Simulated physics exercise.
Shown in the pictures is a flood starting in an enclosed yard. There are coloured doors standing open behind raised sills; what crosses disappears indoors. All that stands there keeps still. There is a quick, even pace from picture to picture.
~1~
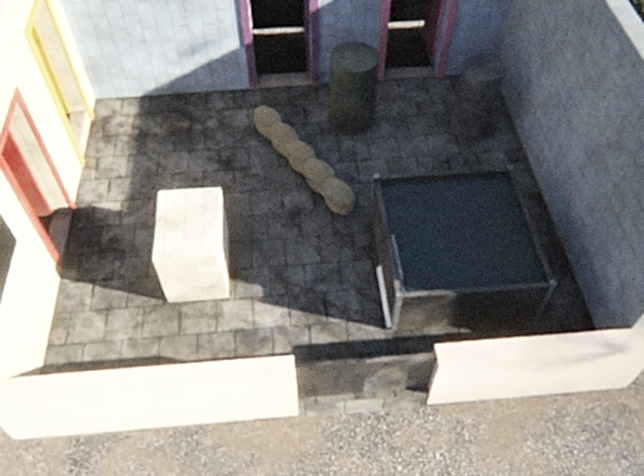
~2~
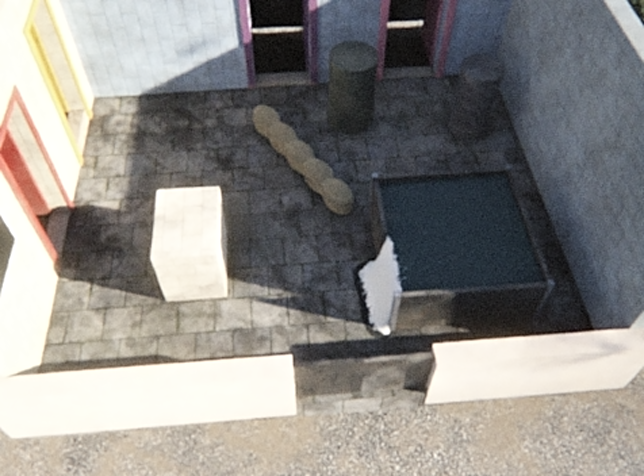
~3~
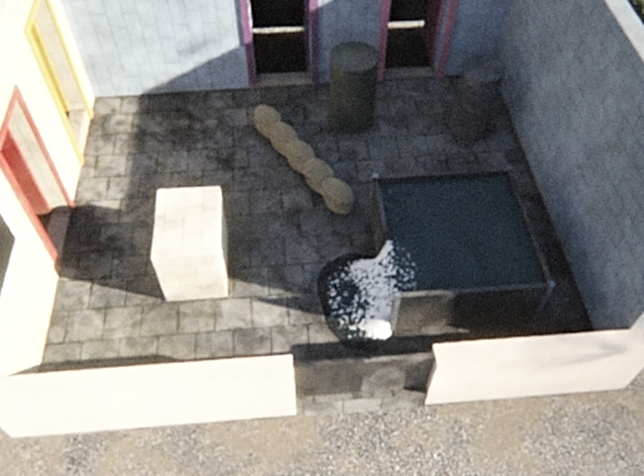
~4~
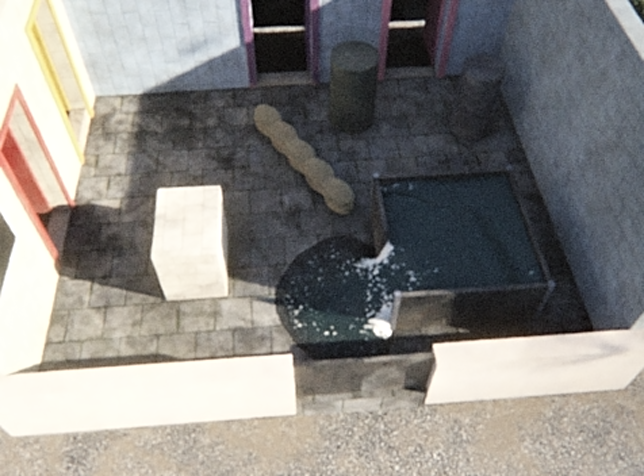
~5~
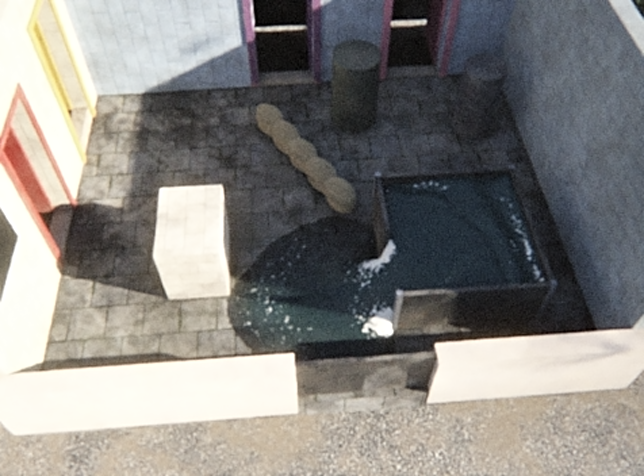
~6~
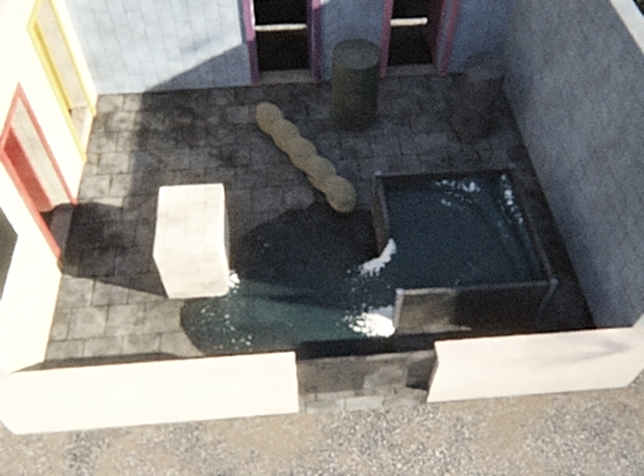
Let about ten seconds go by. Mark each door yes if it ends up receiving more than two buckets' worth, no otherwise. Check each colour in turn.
Pink door - no, yellow door - no, purple door - no, red door - yes.
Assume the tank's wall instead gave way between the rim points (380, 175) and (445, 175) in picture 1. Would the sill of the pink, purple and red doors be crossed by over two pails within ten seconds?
Door by door: Pink crosses the line; purple crosses the line; red remains below the line.
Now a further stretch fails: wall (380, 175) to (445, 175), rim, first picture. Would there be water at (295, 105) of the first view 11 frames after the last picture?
Answer: Under water.
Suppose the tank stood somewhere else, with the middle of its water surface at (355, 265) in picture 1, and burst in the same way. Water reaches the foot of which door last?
That would be the door marked pink.
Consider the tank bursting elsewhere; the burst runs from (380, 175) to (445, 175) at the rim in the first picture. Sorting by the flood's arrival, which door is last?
Answer - the one in red.
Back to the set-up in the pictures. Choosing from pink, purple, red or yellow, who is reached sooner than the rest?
It is the door marked red.
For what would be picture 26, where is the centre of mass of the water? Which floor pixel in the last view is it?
I reckon somewhere around (275, 266).
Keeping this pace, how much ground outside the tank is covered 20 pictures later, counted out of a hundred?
Roughly 55 percent, I reckon.
A moment on, water covers 25 % of the floor; the pink door not reached, the yellow door not reached, the purple door not reached, the red door not reached.
Next, water covers 35 % of the floor; the pink door not reached, the yellow door not reached, the purple door not reached, the red door wet at the sill, nothing in.
Then, water covers 55 % of the floor; the pink door not reached, the yellow door wet at the sill, nothing in, the purple door not reached, the red door under two buckets in.
Later, water covers 70 % of the floor; the pink door not reached, the yellow door wet at the sill, nothing in, the purple door wet at the sill, nothing in, the red door under two buckets in.
In the end, water covers 85 % of the floor; the pink door under two buckets in, the yellow door wet at the sill, nothing in, the purple door under two buckets in, the red door over two buckets in.
